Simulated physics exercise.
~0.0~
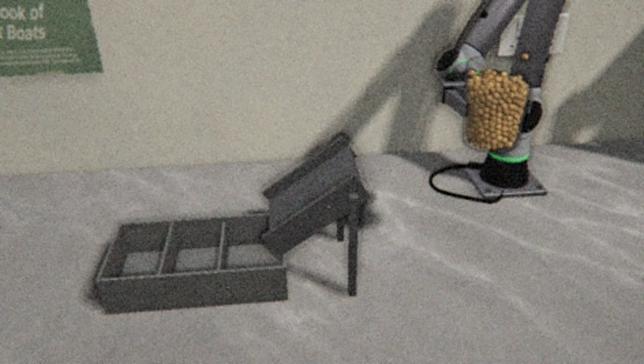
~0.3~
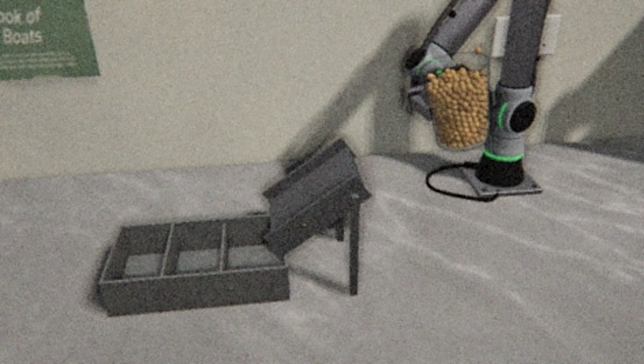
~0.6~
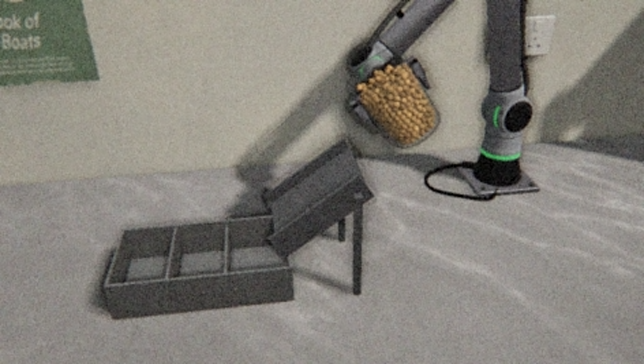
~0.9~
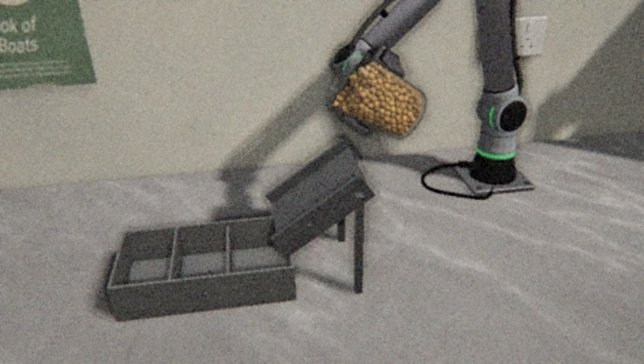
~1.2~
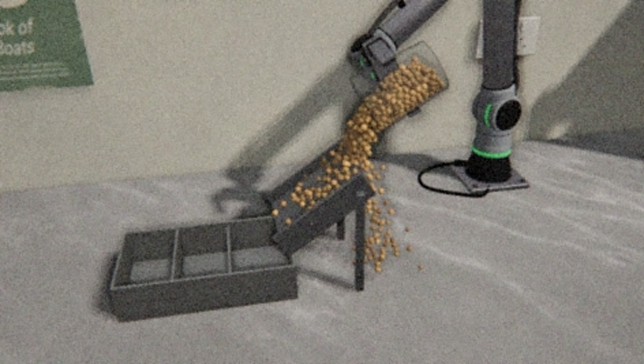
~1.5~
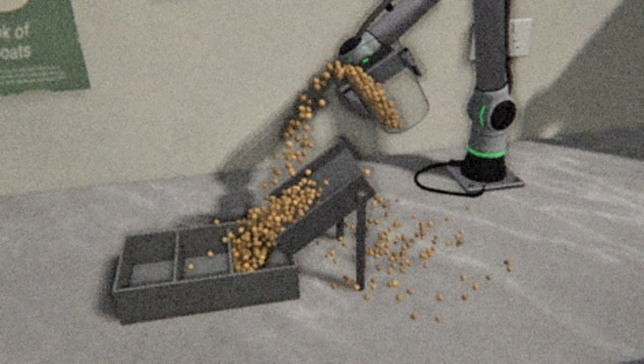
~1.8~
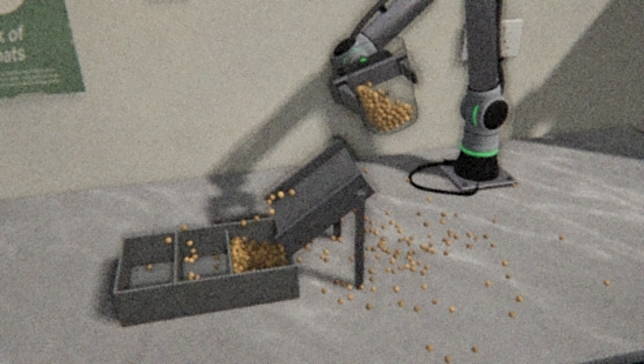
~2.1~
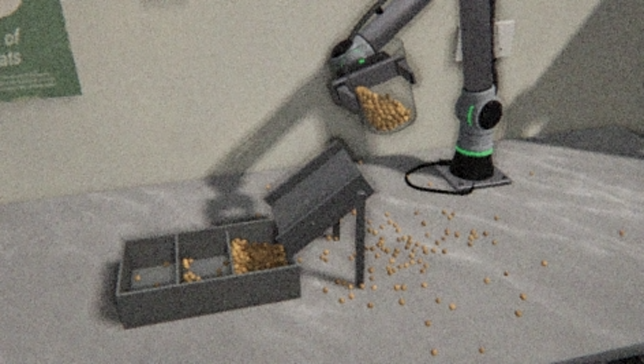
A grey robot arm with glowing green rings holds a clear tumbler full of tan chickpeas at the right of a pale grey surface, seen from slightly above, with a green poster on the wall. Below, to the left, a dark chute slopes into an open box of three parts. The arm carries the tumbler left, leaning it, then draws it back and tips it steeply. Chickpeas pour down the chute, and some spill beneath it. The tumbler swings back partly upright, still holding some, while most in the box lie nearest the chute and strays dot the surface.
